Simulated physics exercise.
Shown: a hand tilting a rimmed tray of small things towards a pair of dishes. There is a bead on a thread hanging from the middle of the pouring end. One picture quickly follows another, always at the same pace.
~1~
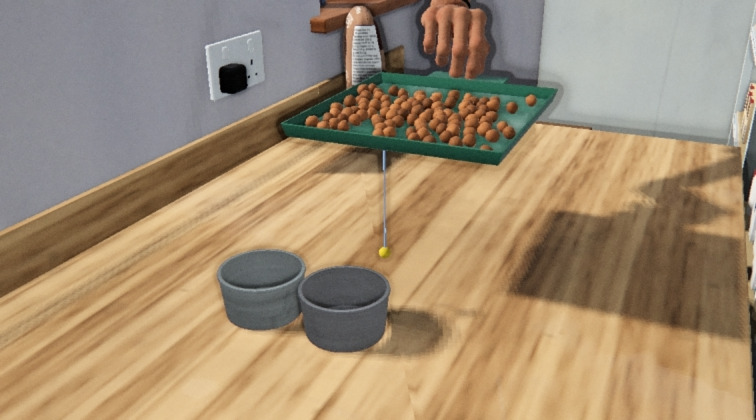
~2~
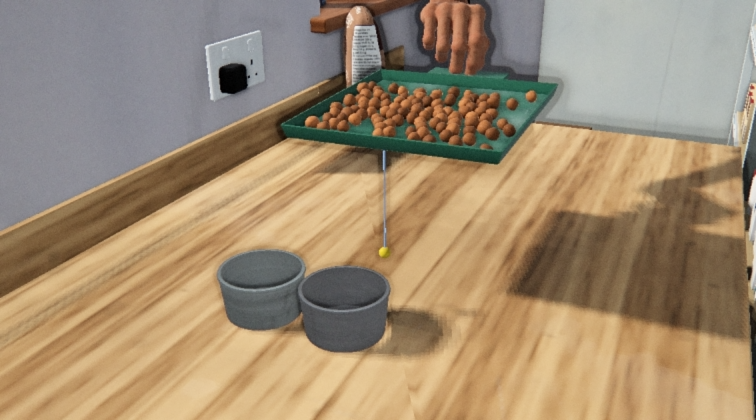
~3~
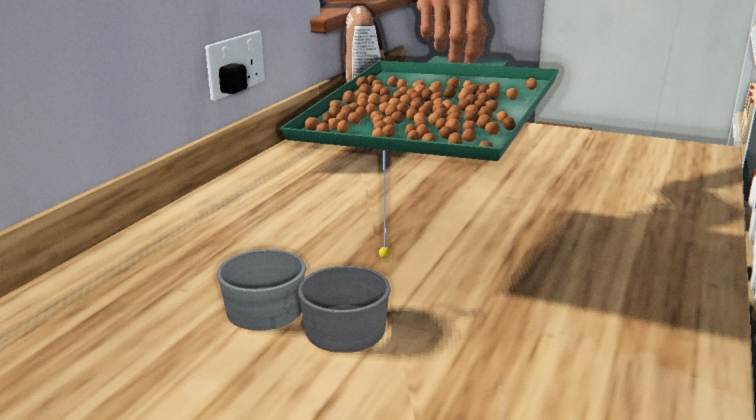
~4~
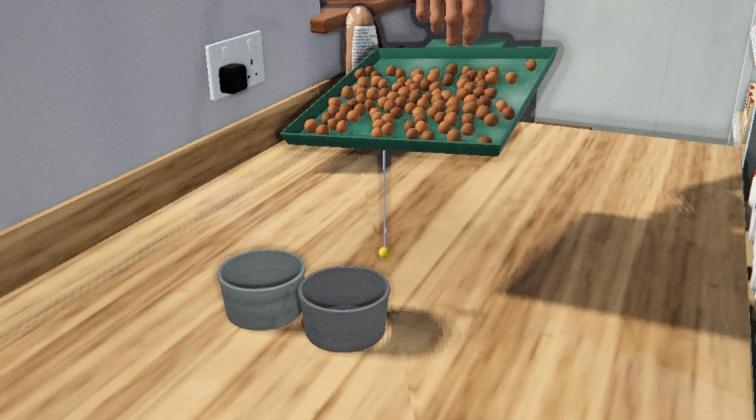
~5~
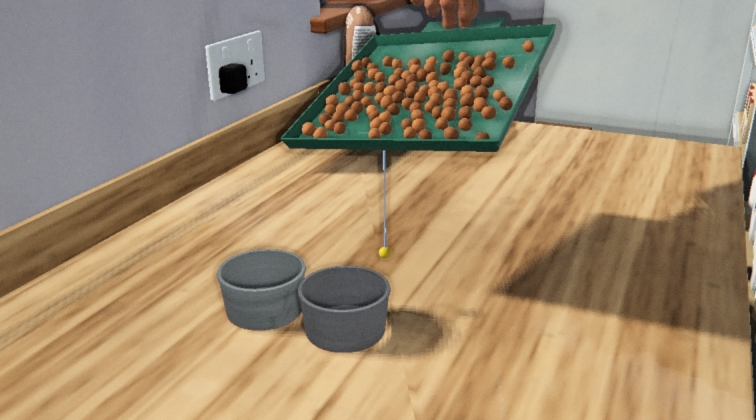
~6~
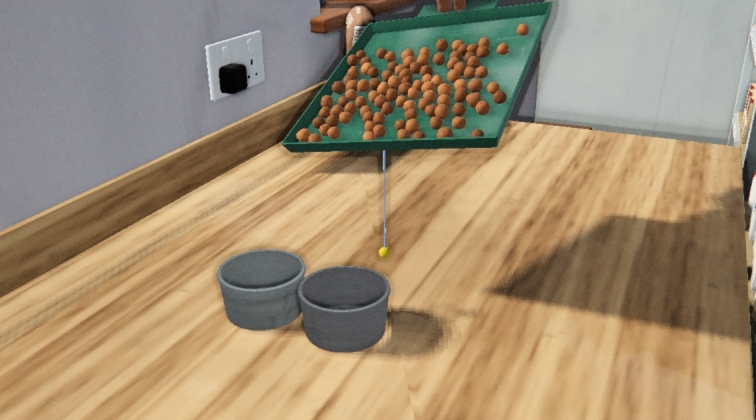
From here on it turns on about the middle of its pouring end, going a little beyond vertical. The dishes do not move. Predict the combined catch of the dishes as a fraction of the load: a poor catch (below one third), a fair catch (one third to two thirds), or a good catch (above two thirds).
A fair catch.
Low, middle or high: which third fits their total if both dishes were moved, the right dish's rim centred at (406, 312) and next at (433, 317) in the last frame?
The first try: Under a third. The second: Under a third.
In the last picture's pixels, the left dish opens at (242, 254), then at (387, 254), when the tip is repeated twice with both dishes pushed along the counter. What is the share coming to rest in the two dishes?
First try: Roughly 70 per cent; second try: Roughly 0 per cent.
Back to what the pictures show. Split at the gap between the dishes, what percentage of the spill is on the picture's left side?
Roughly 30 in a hundred.
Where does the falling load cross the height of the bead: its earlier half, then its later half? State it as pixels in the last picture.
The opening half passes (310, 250), the closing half (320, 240).
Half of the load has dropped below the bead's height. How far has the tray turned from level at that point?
Reading: Some 105°.
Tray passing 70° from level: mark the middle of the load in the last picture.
Look close to (352, 109) in the last picture.
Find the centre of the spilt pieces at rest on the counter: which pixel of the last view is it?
Estimated middle: Around (328, 285).
Just after the last frame, tray tipped steeply; almost all on the tray; just a few in the air.
A moment on, tray tipped past a quarter turn; roughly a quarter in the right dish; roughly a quarter in the left dish; roughly a third outside both; roughly a quarter in the air.
Further on, tray tipped past a quarter turn; roughly a quarter in the right dish; roughly a quarter in the left dish; roughly half outside both.
When it is over, tray tipped past a quarter turn; roughly a quarter in the right dish; roughly a quarter in the left dish; roughly half outside both.
